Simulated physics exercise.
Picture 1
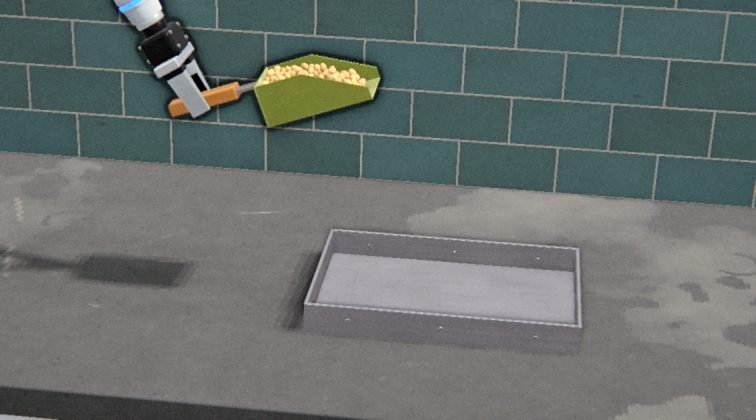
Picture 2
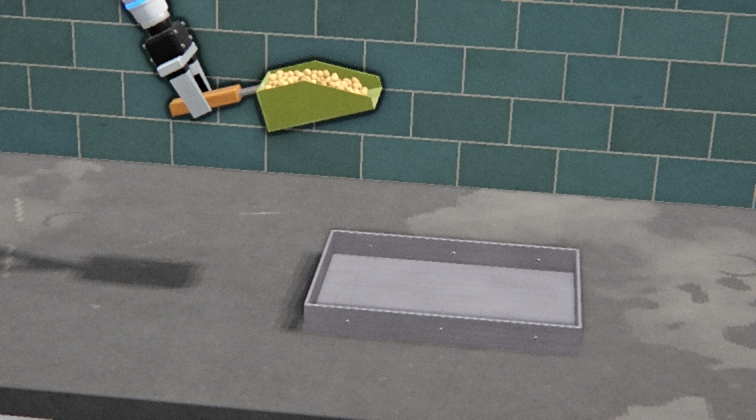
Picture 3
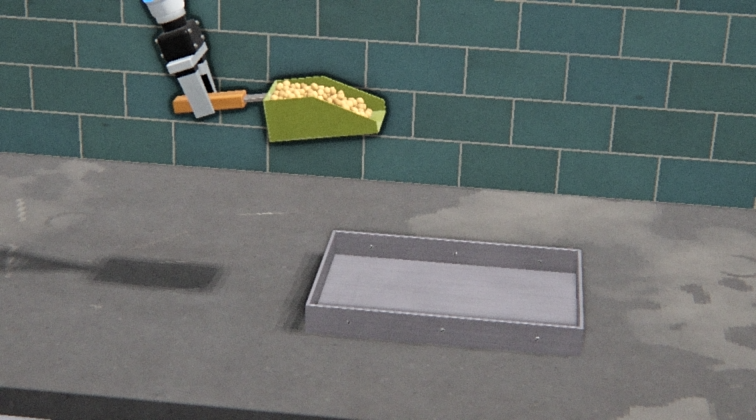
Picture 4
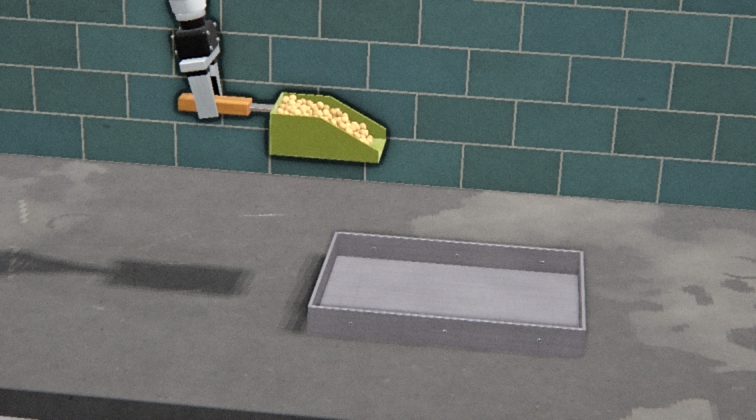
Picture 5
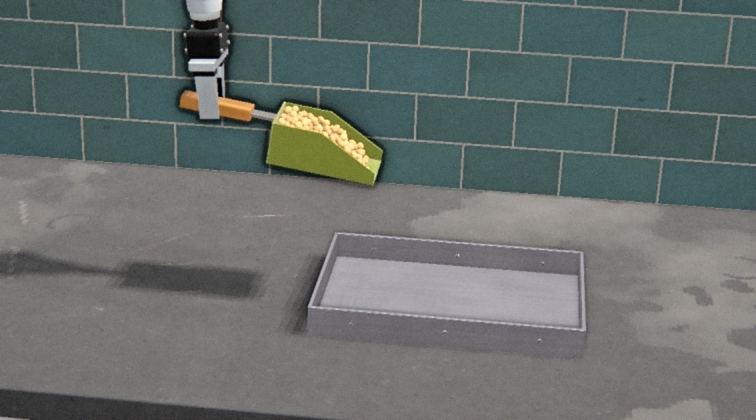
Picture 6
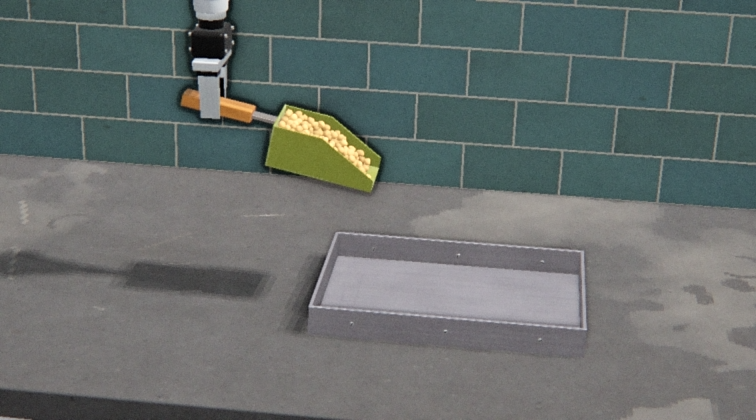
At first, a robot hand holds a green scoop of chickpeas by its orange handle, tilted back, above a grey table with an empty tray. The hand then lowers the scoop slightly and rotates it through level until its open front slopes downward to the right, the chickpeas still inside.
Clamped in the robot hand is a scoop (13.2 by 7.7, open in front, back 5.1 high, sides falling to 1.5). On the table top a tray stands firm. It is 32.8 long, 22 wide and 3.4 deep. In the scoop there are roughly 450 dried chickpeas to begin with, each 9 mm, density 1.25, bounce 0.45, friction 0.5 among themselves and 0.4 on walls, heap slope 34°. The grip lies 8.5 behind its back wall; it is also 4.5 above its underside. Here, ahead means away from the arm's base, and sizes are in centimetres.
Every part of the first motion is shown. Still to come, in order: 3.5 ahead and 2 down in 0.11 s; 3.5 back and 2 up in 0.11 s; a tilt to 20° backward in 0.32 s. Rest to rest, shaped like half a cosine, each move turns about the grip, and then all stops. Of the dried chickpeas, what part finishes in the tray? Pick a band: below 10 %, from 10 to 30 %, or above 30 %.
Above 30 %.
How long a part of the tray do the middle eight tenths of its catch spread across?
It covers roughly 18 centimetres.
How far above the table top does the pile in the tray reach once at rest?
Close to 2.0 cm above the table.
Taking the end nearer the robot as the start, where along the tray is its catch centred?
About 19 centimetres.
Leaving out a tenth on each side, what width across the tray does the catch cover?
16 cm.
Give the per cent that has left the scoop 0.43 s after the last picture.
About 50 in a hundred parts are out by then.
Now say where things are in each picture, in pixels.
The first frame shows the scoop floor at (314, 102), tilted 20° backward; upper third of the load around (316, 80), from x 265 to 365, top at y 65; 446 on the scoop.
The second frame shows the scoop floor at (316, 109), tilted 17° backward; upper third of the load around (311, 86), from x 265 to 365, top at y 75.
The third frame shows the scoop floor at (318, 124), tilted 9° backward; upper third of the load around (306, 100), from x 270 to 370, top at y 85.
The fourth frame shows the scoop floor at (319, 143), level; upper third of the load around (303, 118), from x 275 to 370, top at y 100.
The fifth frame shows the scoop floor at (315, 158), tilted 8° forward; upper third of the load around (298, 130), from x 275 to 365, top at y 110.
The sixth frame shows the scoop floor at (314, 162), tilted 11° forward; upper third of the load around (298, 134), from x 270 to 370, top at y 115; 446 on the scoop.
Then, 0.22 s on, tilted 11° forward, highest piece 21 above the table; 292 on the scoop, 154 in flight or on a rim.
Then, 0.43 s on, tilted 12° backward, highest piece 27 above the table; 222 on the scoop, 198 in the tray, 26 in flight or on a rim.
Then, 0.74 s on, tilted 20° backward, highest piece 29 above the table; 232 in the tray, 214 on the scoop.
Then, 1.79 s on, tilted 20° backward, highest piece 29 above the table; 232 in the tray, 214 on the scoop.
In the end, 232 in the tray, 214 on the scoop. That is 52 % in the tray.
